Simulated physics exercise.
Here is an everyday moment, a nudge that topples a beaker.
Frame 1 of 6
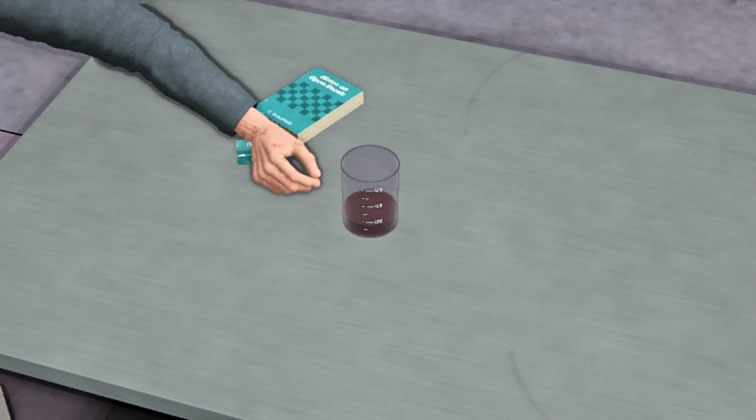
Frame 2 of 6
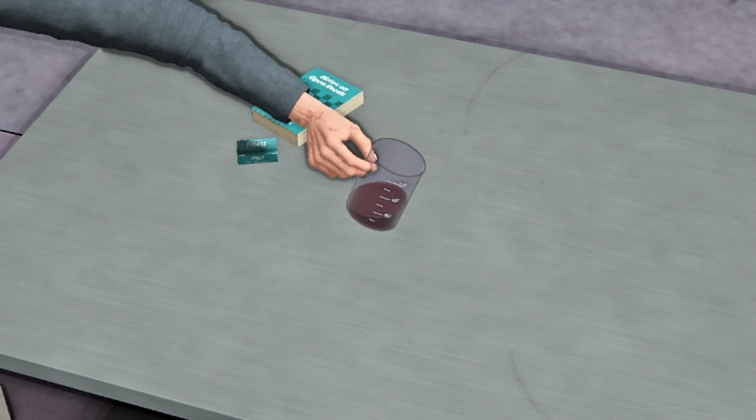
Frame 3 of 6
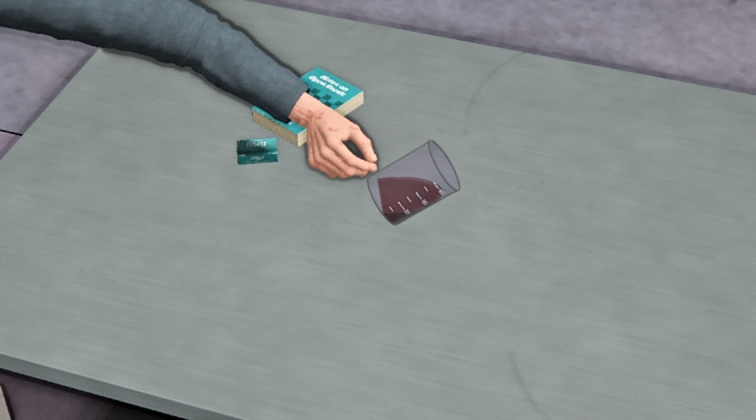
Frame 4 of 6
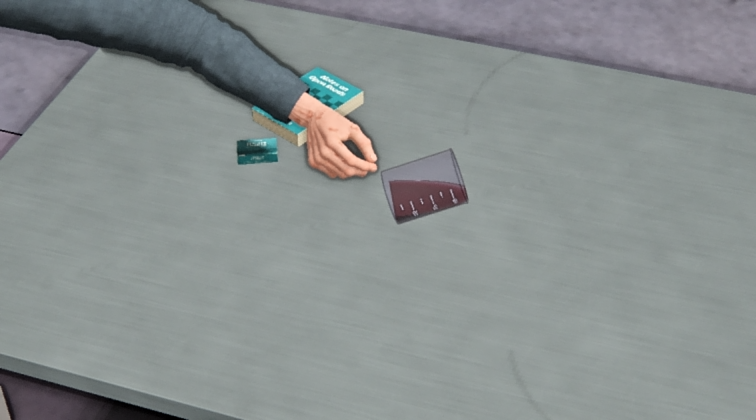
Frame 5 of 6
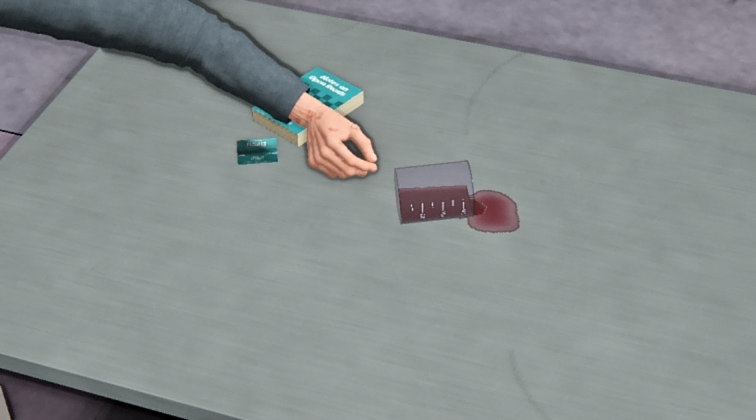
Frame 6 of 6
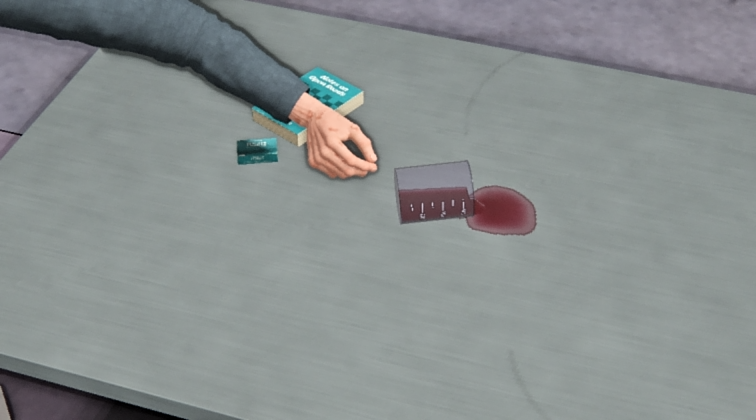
A hand reaching right and pushing over a beaker of dark red liquid, which topples and spills a puddle onto the table.
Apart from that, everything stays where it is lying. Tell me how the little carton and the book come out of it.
Well, the little carton is not touched, while the book is not touched.
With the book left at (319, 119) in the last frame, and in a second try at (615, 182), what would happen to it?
First placement: It misses the spill; second placement: It meets the spill.
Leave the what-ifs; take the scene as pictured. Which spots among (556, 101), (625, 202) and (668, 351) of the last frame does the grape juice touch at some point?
Starting from the first: Never touched, then caught by it, finally never touched.
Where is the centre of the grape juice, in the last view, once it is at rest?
Near (625, 200).
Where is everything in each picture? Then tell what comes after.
In the first picture, it stands upright; beaker (370, 191) about a quarter full; little carton (257, 147); book (308, 99).
In the second picture, fingers against its side; beaker (385, 184) tipped 20°.
In the third picture, it is falling; beaker (415, 183) tipped 55°; book (308, 99).
In the fourth picture, it is falling; beaker (426, 186) tipped 70°; little carton (257, 147).
In the fifth picture, it is down; beaker (435, 192) tipped 85°; a puddle starts at (491, 212).
In the sixth picture, it is down; beaker (435, 192) tipped 85°; a puddle starts at (497, 211); little carton (257, 147); book (308, 99).
A moment on, the puddle covers about as much as a plate; the little carton is untouched; the book is untouched.
Further on, the puddle covers about as much as a tray; the little carton is untouched; the book is untouched.
When it is over, the puddle covers about as much as a tray; the little carton is untouched; the book is untouched.
